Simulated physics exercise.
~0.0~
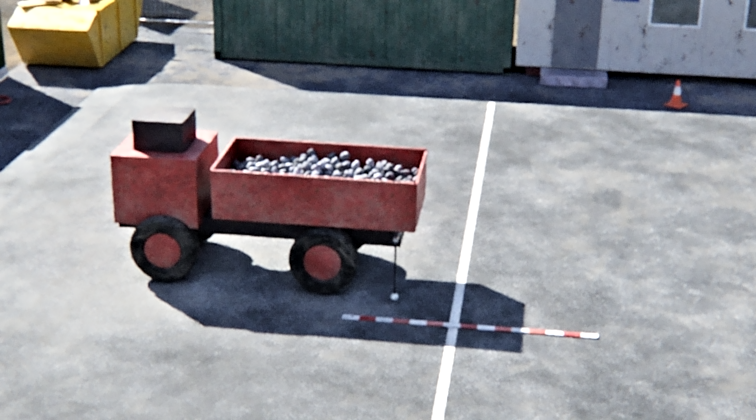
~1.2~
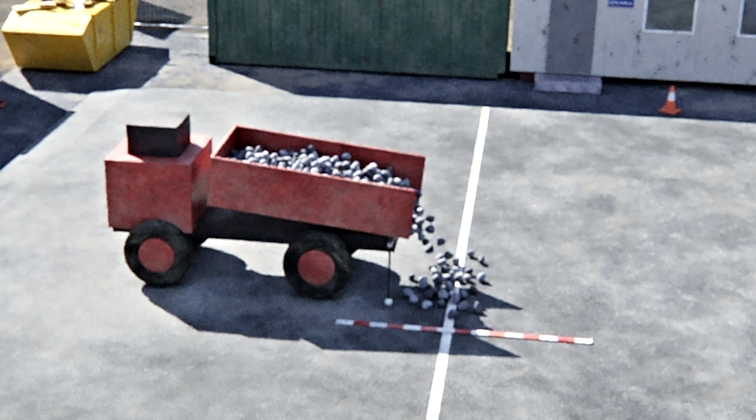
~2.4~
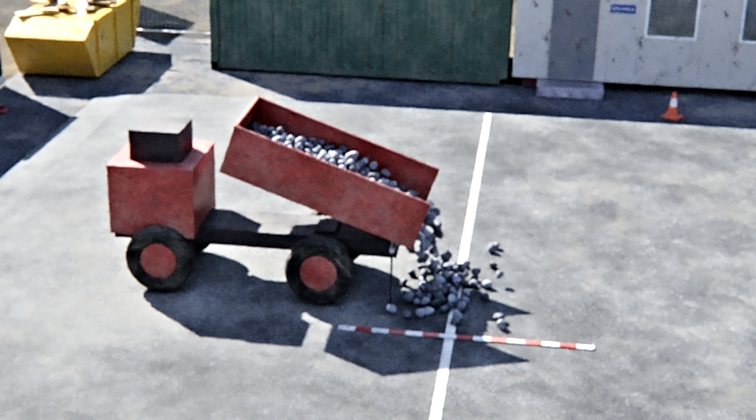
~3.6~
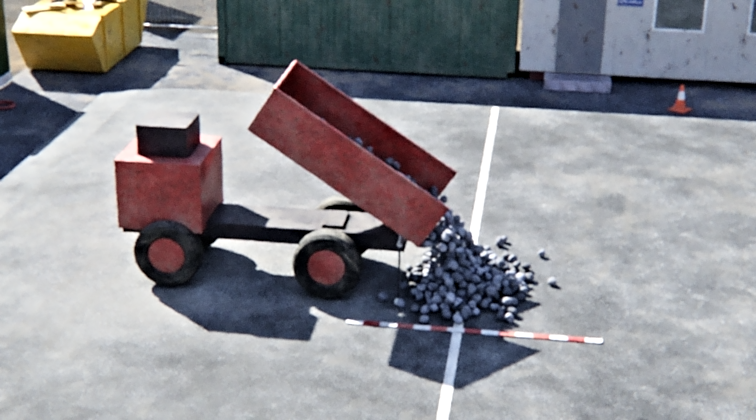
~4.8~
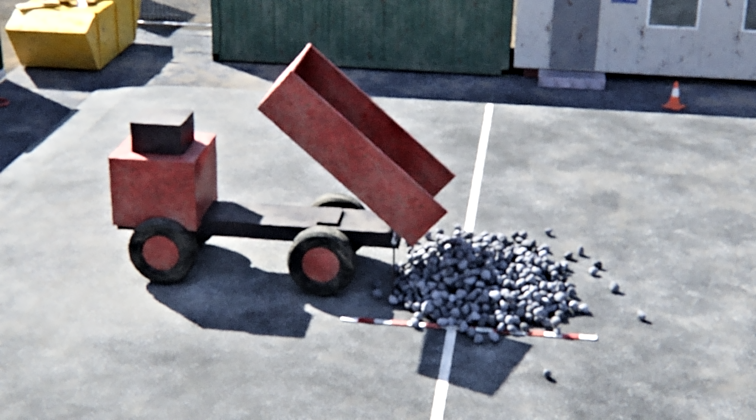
On a sunlit grey paved yard, seen from above and to one side by a slightly swaying camera, a boxy red truck stands at left with its open bed full of grey stones. Behind it are a yellow skip, a dark green container and a pale building, and a white line and a red-and-white striped pole lie to the right. The bed begins to tilt, and stones spill from its rear end. It rises steeply, and the pile grows across the line. Finally the raised bed is empty, and the stones lie in a broad heap, mostly past the line, with a few strays farther right.
